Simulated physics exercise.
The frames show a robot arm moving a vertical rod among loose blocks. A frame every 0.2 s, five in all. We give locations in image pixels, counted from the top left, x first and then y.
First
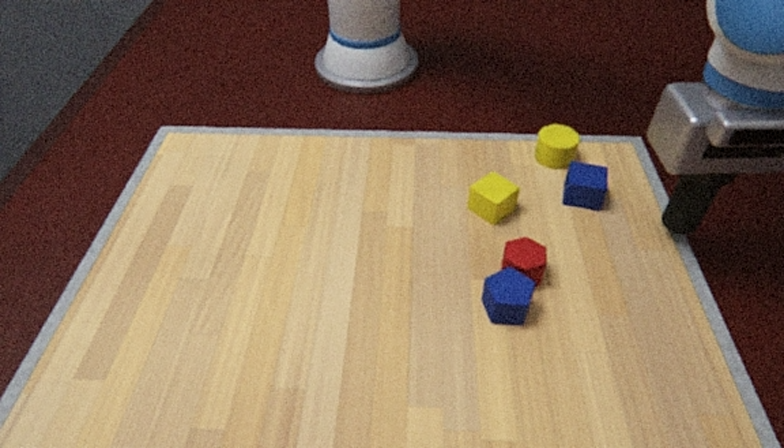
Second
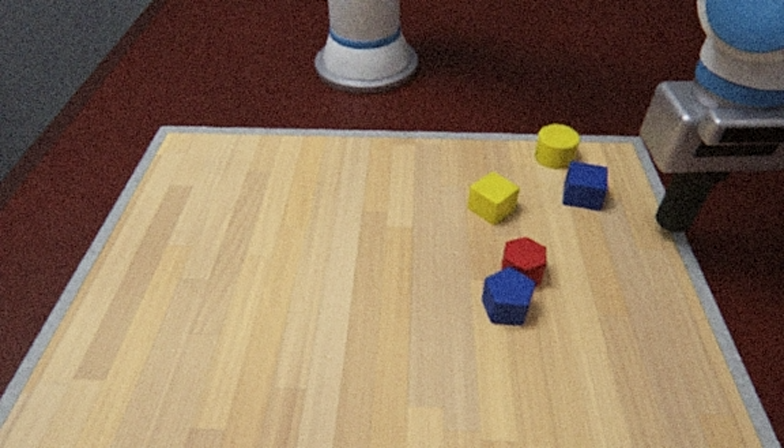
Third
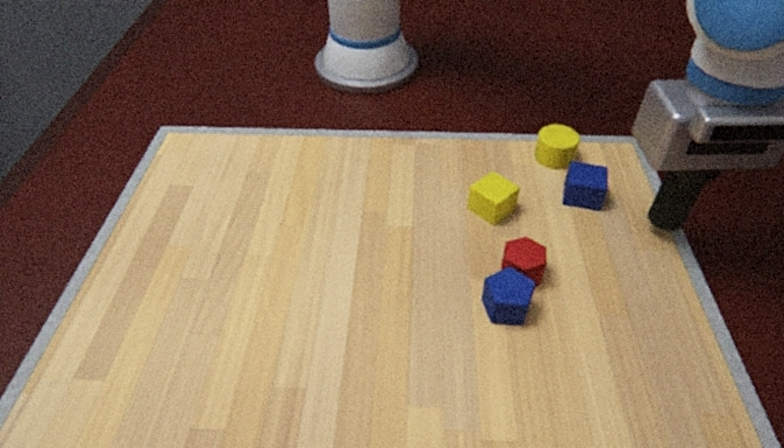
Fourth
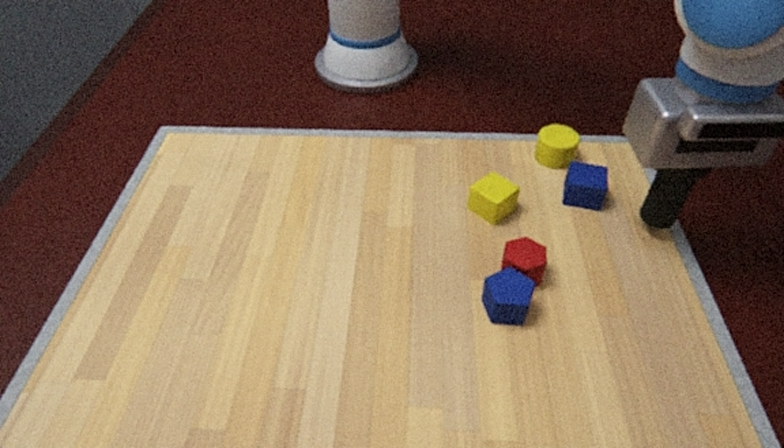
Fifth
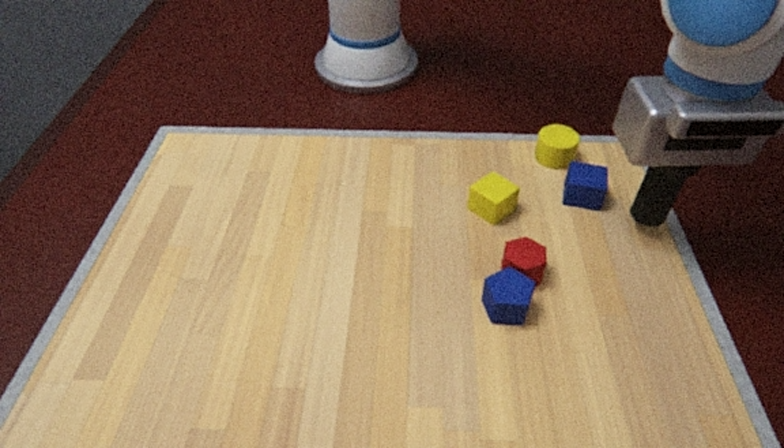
The video shows a robot arm slowly moving a dark vertical rod a short distance left along the right edge of a wooden board, while the yellow, blue and red blocks on the board stay still.
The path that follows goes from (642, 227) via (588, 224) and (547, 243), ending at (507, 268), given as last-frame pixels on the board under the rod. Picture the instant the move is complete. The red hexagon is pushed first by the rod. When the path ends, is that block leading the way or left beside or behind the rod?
It remains before the rod.
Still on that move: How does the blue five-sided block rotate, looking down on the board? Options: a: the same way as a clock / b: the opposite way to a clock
I choose b.
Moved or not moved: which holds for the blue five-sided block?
The answer is that it is displaced.
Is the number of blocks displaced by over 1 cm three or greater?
That would be a no.
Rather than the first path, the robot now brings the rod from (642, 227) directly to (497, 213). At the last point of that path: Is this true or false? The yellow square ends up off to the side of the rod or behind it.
That claim is false.
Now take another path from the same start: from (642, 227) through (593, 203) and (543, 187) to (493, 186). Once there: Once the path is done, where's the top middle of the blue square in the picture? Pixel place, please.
Located at (522, 143).
The first path, step by step. One third of the way, rod (590, 212); nothing pushed yet.
Two thirds of the way, rod (549, 232); nothing pushed yet.
At the end, rod (510, 257); blue five-sided block (504, 311), turned 20° anticlockwise; red hexagon (502, 274), turned 20° anticlockwise; blue square in place.
